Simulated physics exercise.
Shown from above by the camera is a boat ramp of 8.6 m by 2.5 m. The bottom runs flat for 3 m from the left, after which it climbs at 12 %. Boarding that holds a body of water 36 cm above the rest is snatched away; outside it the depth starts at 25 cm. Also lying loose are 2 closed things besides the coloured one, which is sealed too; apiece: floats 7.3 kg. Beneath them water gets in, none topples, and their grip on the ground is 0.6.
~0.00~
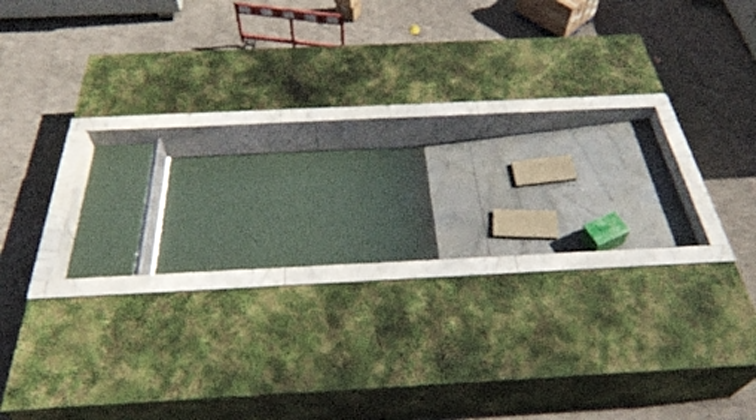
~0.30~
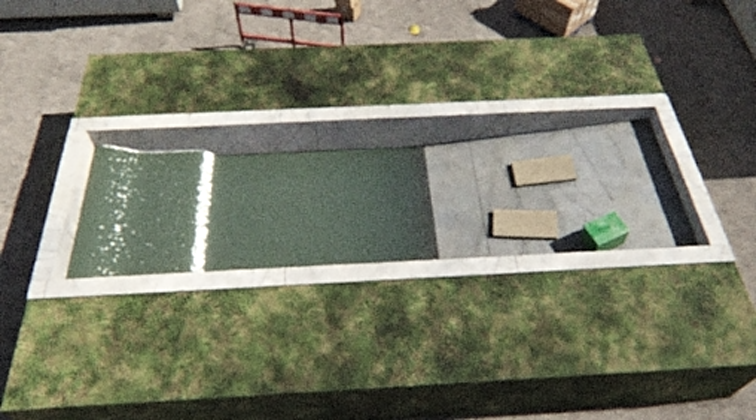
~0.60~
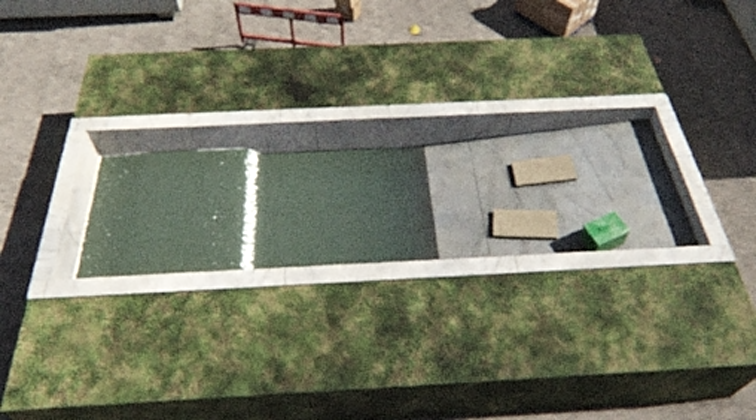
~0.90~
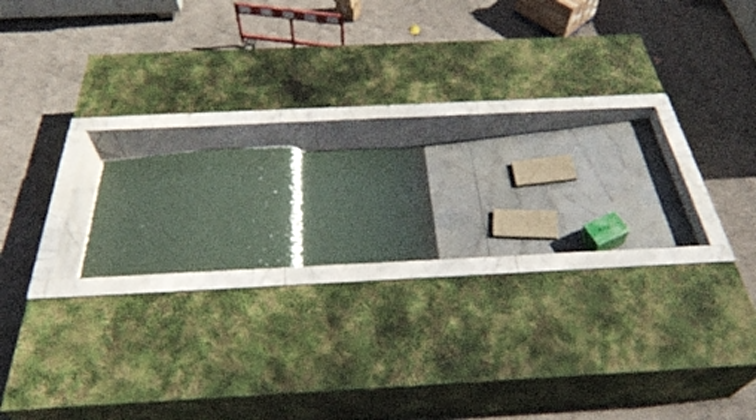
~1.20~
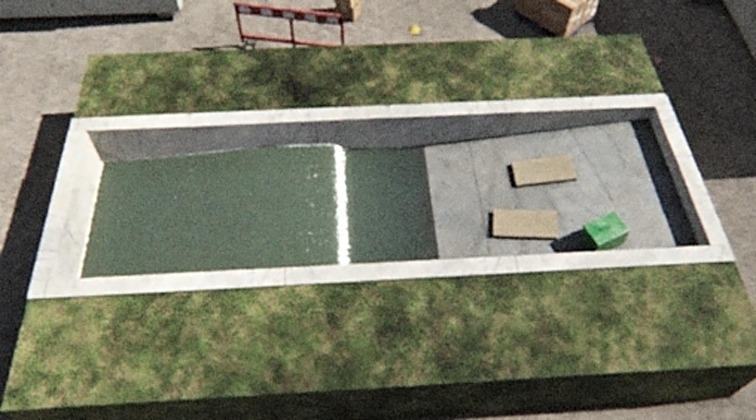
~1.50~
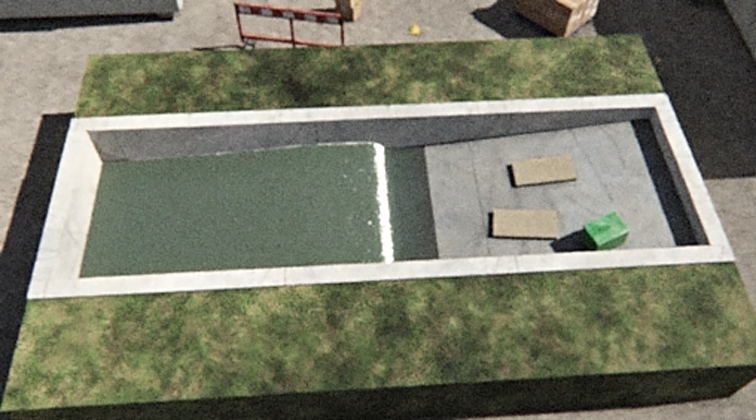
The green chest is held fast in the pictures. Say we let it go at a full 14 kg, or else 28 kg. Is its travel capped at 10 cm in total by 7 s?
The lesser loading meets the limit.
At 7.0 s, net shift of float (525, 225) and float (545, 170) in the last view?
Respectively 350 and 350 centimetres.
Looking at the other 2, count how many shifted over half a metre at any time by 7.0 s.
2.
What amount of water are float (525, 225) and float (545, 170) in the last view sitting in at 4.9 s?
About 7 and 6 cm.
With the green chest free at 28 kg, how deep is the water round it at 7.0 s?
Depth: Approx. 1 cm.
After 2.1 s the green chest would be 0 cm from its start with 14 kg and 0 cm from its start with 28 kg; 0 cm of water round it then.
After 3.1 s the green chest would be 0 cm from its start with 14 kg and 0 cm from its start with 28 kg; 4 cm of water round it then.
After 4.9 s the green chest would be 0 cm from its start with 14 kg and 0 cm from its start with 28 kg; 3 cm of water round it then.
After 7.0 s the green chest would be 0 cm from its start with 14 kg and 0 cm from its start with 28 kg; 1 cm of water round it then.
